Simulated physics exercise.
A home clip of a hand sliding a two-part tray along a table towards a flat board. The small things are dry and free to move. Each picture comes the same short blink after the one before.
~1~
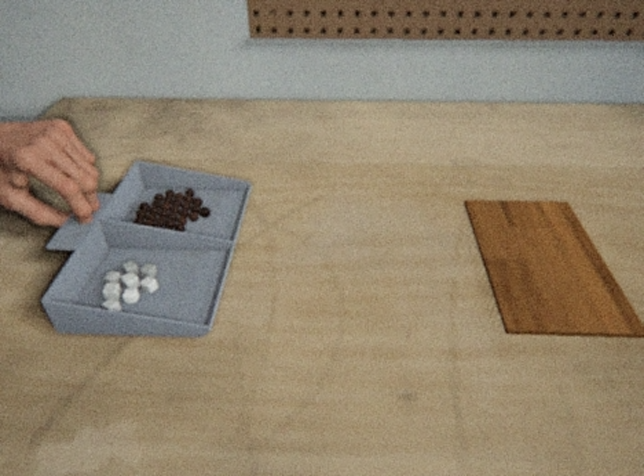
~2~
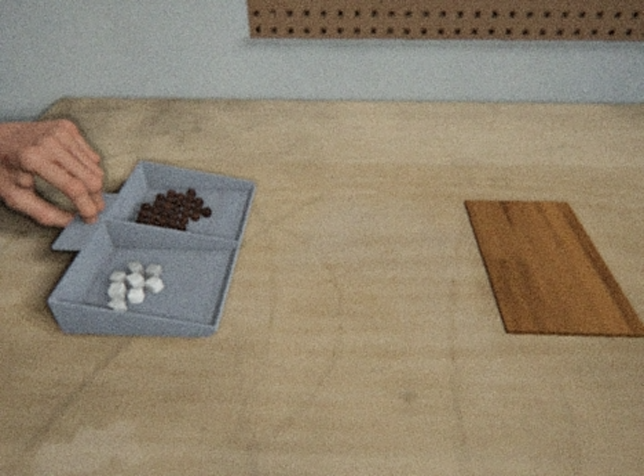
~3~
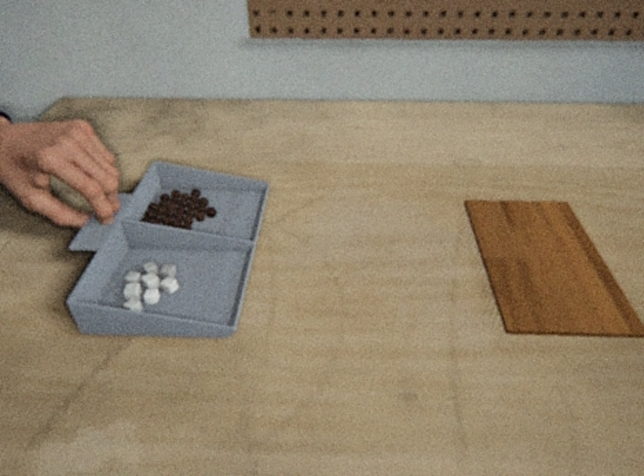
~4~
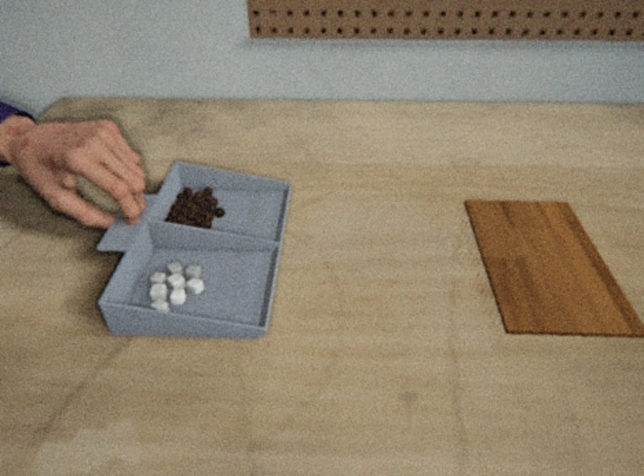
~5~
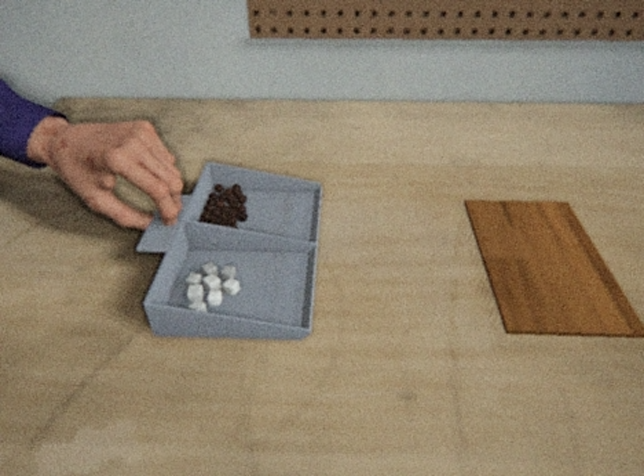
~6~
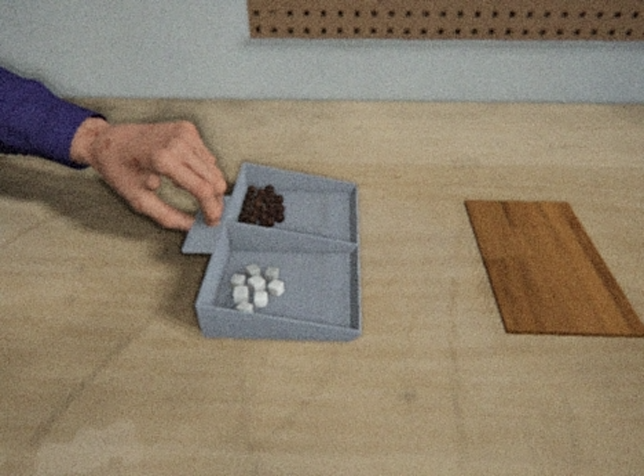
In this clip, a hand slides a gray two-part tray rightward across a wooden table, with a flat brown board lying at right; the dark balls in back bunch toward the tray's left side, and the white cubes in front shift slightly left within it.
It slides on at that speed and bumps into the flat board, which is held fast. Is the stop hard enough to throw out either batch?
The front batch keeps within its part and the back batch throws some past the low edge.
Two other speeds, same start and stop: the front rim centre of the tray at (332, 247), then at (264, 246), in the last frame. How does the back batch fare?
At the first place it partly spills out, at the second it remains inside.
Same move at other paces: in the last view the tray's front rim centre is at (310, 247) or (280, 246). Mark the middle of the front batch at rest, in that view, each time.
At about (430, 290), and at (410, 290).
Then, 0.08 s past the last view, tray still sliding, front rim near (418, 249); front batch all inside; back batch all inside.
Then, 0.27 s past the last view, tray stopped at the flat board; front batch all inside, moved towards the front rim; back batch all inside, moved towards the front rim.
Then, 0.48 s past the last view, tray stopped at the flat board; front batch all inside, moved towards the front rim; back batch about half out of the tray.
Finally, tray stopped at the flat board; front batch all inside, moved towards the front rim; back batch about half out of the tray.
